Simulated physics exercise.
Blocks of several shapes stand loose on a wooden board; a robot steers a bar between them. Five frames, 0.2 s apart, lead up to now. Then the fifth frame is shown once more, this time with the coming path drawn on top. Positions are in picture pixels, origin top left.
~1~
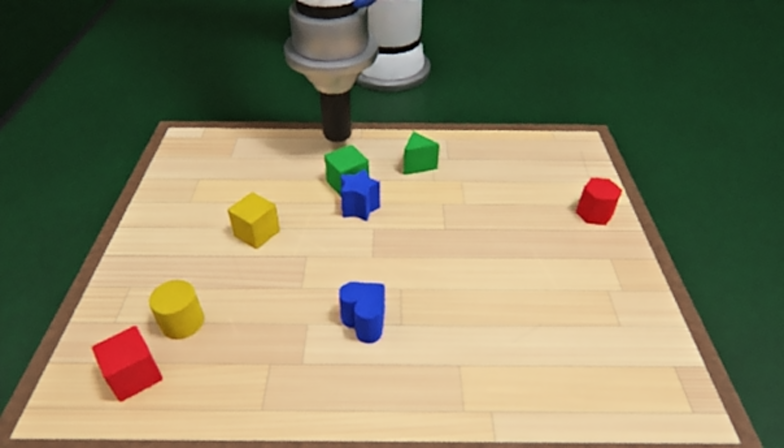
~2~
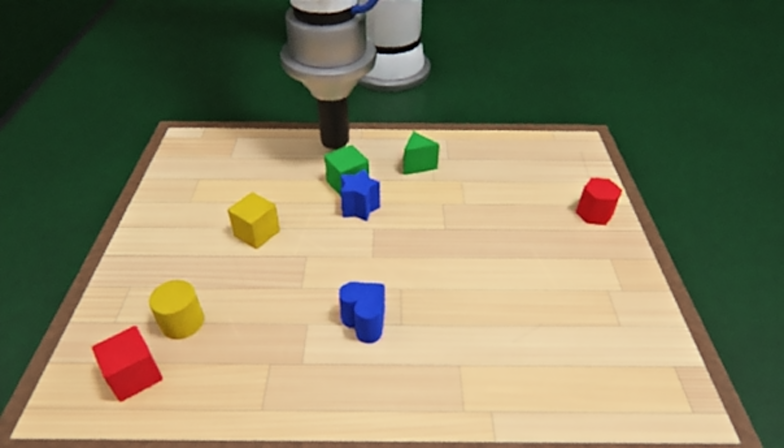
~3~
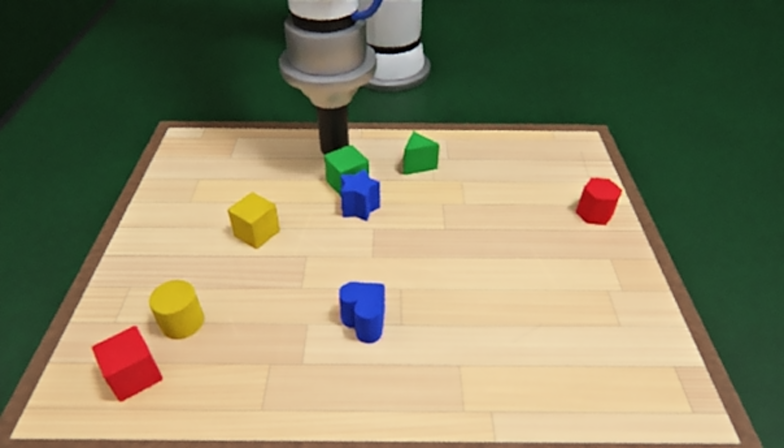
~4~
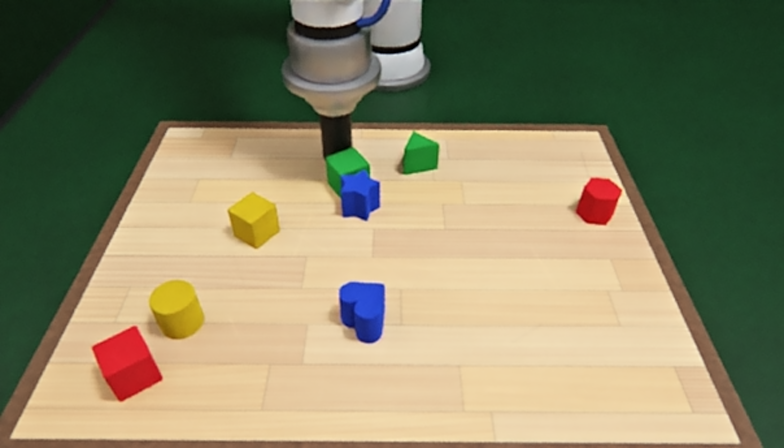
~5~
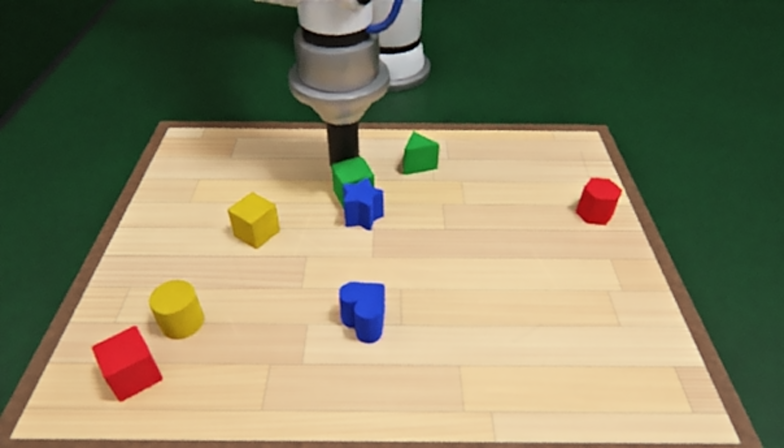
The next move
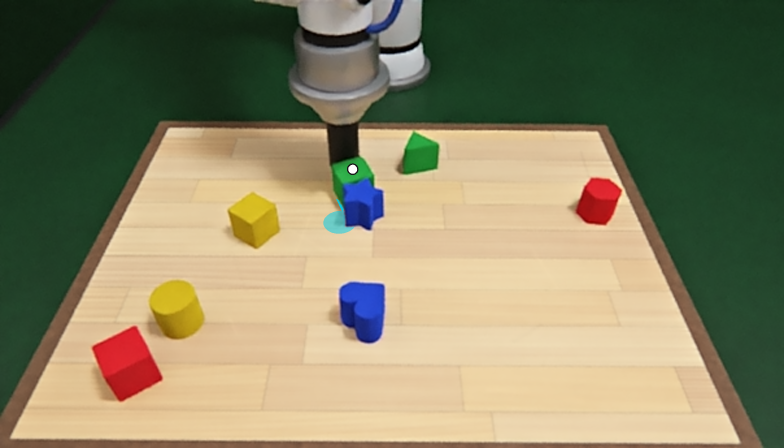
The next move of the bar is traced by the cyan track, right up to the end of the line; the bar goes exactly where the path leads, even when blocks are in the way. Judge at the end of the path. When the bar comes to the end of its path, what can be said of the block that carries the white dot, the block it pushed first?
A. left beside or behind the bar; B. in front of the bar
B (in front of the bar)
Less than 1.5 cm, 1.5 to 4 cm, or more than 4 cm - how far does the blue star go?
My answer is that it shifts over 4 cm.
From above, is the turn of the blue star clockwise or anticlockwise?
Anticlockwise.
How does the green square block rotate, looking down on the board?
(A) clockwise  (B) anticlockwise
B (anticlockwise)
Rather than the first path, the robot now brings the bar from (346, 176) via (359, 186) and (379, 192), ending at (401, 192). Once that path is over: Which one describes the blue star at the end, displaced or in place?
It gets moved.
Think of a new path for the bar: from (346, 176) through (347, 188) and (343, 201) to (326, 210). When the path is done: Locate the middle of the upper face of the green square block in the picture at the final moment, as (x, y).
Its top face will be centred at roughly (355, 197).
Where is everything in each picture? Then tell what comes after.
Bar tip (338, 135); block tops, yellow square block (252, 207); green square block (346, 158); blue star (359, 182), in the first picture.
Bar (335, 142); blocks unchanged, in the second picture.
Bar (335, 150); blocks unchanged, in the third picture.
Bar (338, 158); green square block (348, 160), in the fourth picture.
Bar (345, 166); yellow square block (252, 207); green square block (353, 169); blue star (361, 191), in the fifth picture.
Path on the board, from (346, 176) over (345, 198) to (340, 222); the dot is on the green square block.
On the path given first. Halfway along, bar (344, 188); green square block (356, 193); blue star (373, 215).
At the end, bar (339, 212); yellow square block in place; green square block (360, 215), turned 30° anticlockwise; blue star (387, 234), turned 30° anticlockwise.
